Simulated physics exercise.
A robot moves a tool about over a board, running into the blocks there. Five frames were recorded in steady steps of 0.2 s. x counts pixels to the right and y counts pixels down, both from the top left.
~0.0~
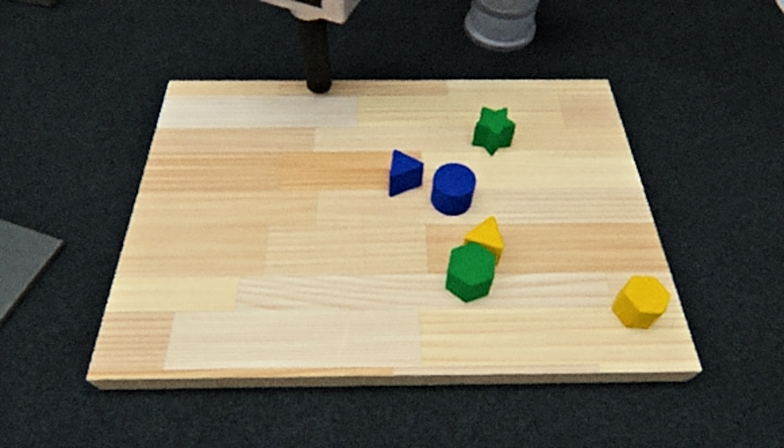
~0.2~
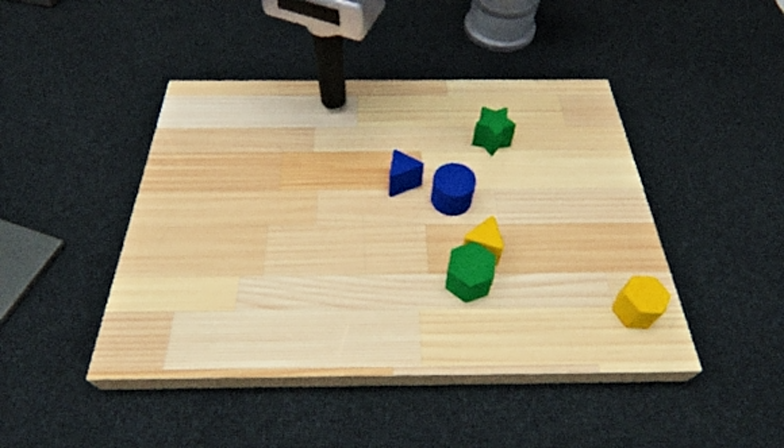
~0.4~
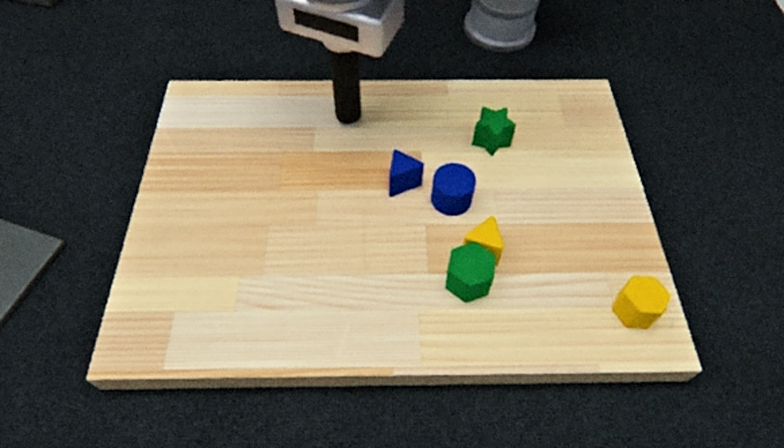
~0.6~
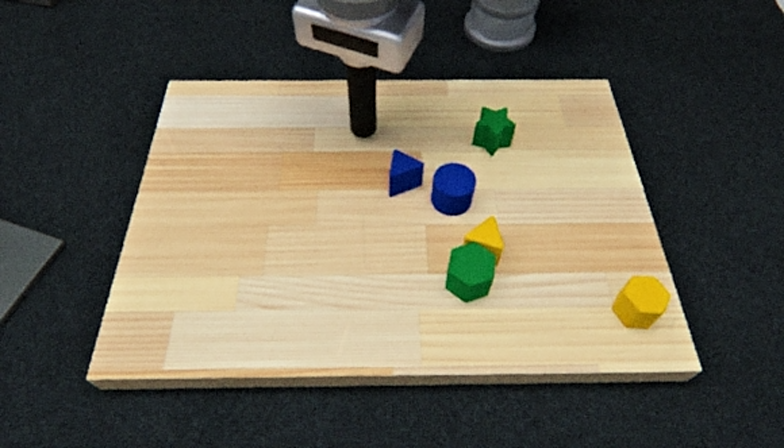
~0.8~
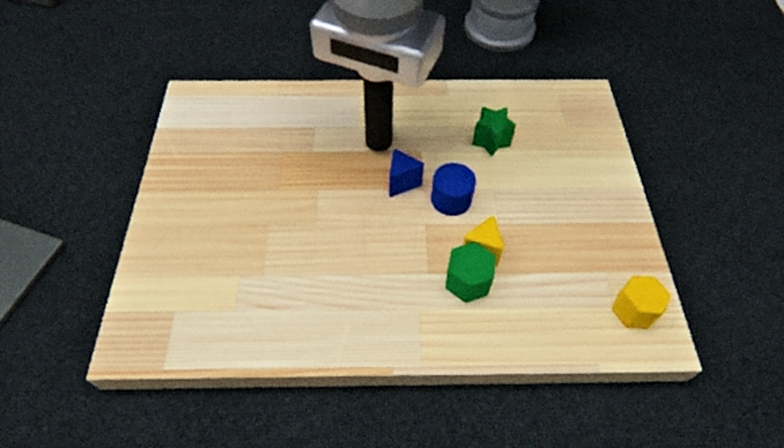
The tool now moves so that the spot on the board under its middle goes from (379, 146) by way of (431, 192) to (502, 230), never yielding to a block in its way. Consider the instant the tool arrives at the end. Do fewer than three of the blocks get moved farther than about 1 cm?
Yes, it checks out.
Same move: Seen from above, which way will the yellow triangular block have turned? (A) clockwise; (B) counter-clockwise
A
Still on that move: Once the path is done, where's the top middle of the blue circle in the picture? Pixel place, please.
The centre of its top face lies at (546, 211).
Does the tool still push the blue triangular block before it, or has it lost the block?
Left aside or behind.
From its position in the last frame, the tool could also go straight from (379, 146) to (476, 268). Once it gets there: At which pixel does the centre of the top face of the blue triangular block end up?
The middle of its upper face should be somewhere near (424, 224).
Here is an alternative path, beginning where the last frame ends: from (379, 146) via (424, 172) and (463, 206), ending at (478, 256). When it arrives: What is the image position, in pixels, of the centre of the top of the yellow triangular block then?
It should be at (531, 282) by then.
The first path, step by step. One third of the way, tool at (412, 173); blue triangular block at (415, 184), turned 25° clockwise.
Two thirds of the way, tool at (454, 202); blue triangular block at (422, 198), turned 90° clockwise; blue circle at (493, 197).
At the end, tool at (503, 226); blue triangular block at (422, 198), turned 90° clockwise; blue circle at (546, 211); green hexagonal block unmoved; yellow triangular block at (489, 236), turned 20° clockwise.
